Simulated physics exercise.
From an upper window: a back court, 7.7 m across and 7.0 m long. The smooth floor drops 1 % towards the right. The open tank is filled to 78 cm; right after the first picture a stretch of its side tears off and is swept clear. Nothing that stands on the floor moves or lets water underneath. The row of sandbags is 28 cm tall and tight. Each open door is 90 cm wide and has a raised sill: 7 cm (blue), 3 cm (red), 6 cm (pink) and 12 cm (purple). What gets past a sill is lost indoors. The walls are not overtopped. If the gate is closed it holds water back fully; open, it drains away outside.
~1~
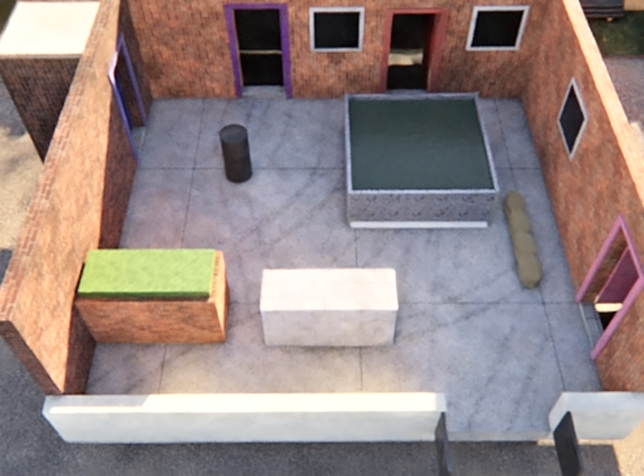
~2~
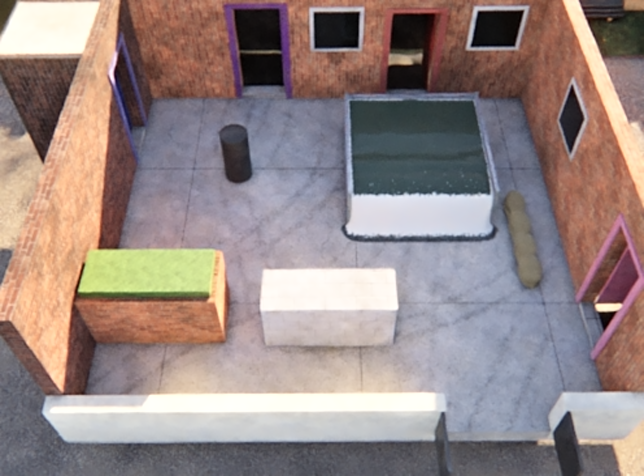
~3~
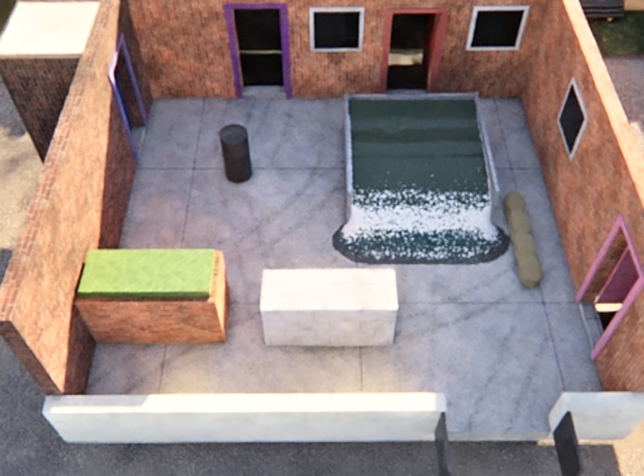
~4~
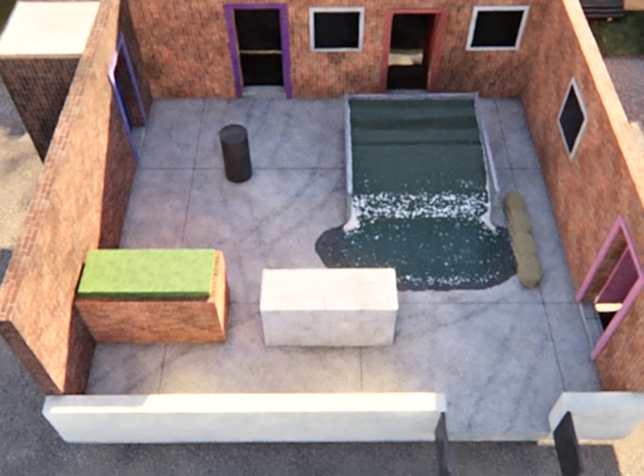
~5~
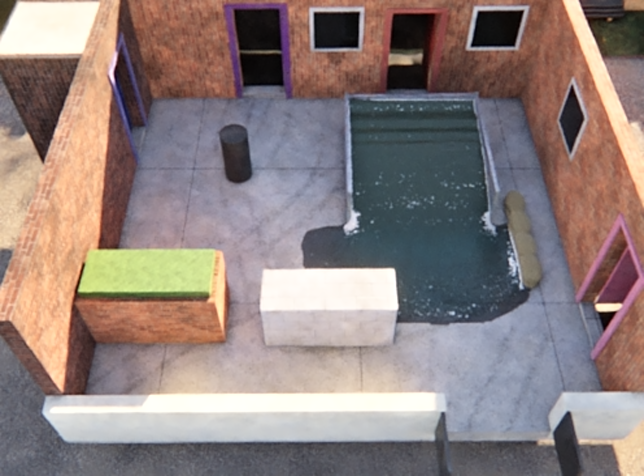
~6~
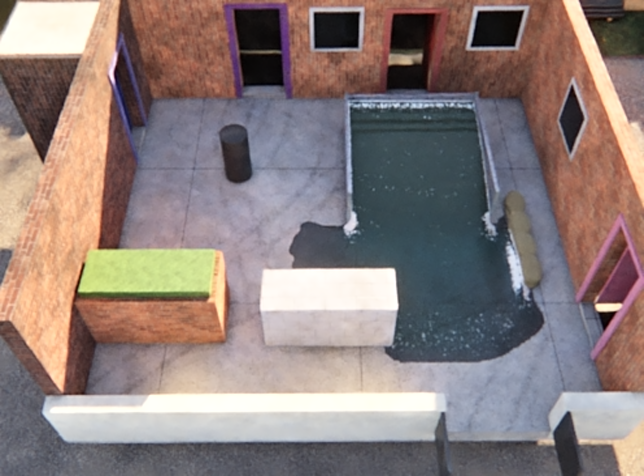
The clip opens on a brick-walled court where dark water lies still in an open tank. The tank's near side gives way and water pours out in a white, foaming rush, then fans across the grey floor, reaching the pale block and the lumpy khaki roll and spreading past the block's right end.
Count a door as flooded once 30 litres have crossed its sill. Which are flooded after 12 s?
The water let in: At the blue door it does not reach the limit; at the red door it goes over the limit; at the pink door it exceeds the limit; at the purple door it keeps below the limit.
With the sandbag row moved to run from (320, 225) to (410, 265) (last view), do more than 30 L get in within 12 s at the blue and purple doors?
Against that limit: Blue not over, purple not over.
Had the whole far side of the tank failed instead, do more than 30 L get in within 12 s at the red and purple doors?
Against that limit: Red past it, purple not over.
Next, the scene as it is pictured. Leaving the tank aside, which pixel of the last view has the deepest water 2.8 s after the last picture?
Near (605, 415).
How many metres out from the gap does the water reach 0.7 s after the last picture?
Some 4.4 m out.
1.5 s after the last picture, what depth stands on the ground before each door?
Depths in cm: Blue 0, red 0, pink 6, purple 0.
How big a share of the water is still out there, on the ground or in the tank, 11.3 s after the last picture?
Roughly 48 in a hundred.
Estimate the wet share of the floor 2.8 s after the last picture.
About 60 per cent.
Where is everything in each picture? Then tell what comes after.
The first picture shows still water, 78 cm deep, in the open tank at (417, 143).
In the second picture, the front is at (492, 227), 1.3 m from the gap at (420, 212); 0.6 m2 of floor is under water; 78 cm left at the back of the open tank.
In the third picture, water pours out at (420, 214) and has run 1.5 m, to (502, 244); typically 14 cm deep outside, 78 cm at the open tank's back.
In the fourth picture, the front is at (514, 266), 1.8 m from the gap at (419, 215); 3.8 m2 of floor is under water; 78 cm left at the back of the open tank.
In the fifth picture, water pours out at (419, 216) and has run 2.2 m, to (515, 302); typically 11 cm deep outside, 74 cm at the open tank's back.
In the sixth picture, the front is at (483, 356), 2.7 m from the gap at (419, 216); 7.9 m2 of floor is under water; 66 cm left at the back of the open tank.
Then, 0.7 s after the last picture water covers 30 % of the floor and is deepest (46 cm) near (385, 299); blue door not reached, red door not reached, pink door not reached, purple door not reached.
Then, 1.5 s after the last picture water covers 40 % of the floor and is deepest (38 cm) near (374, 300); blue door not reached, red door not reached, pink door 6 cm at the sill, 0 L in, purple door not reached.
Then, 2.8 s after the last picture water covers 60 % of the floor and is deepest (29 cm) near (605, 415); blue door not reached, red door not reached, pink door 14 cm at the sill, 22 L in, purple door not reached.
Then, 6.3 s after the last picture water covers 85 % of the floor and is deepest (13 cm) near (605, 415); blue door 4 cm at the sill, 0 L in, red door not reached, pink door 11 cm at the sill, 86 L in, purple door 6 cm at the sill, 0 L in.
Then, 11.3 s after the last picture water covers 95 % of the floor and is deepest (12 cm) near (605, 415); blue door 3 cm at the sill, 0 L in, red door 8 cm at the sill, 54 L in, pink door 10 cm at the sill, 111 L in, purple door 4 cm at the sill, 0 L in.
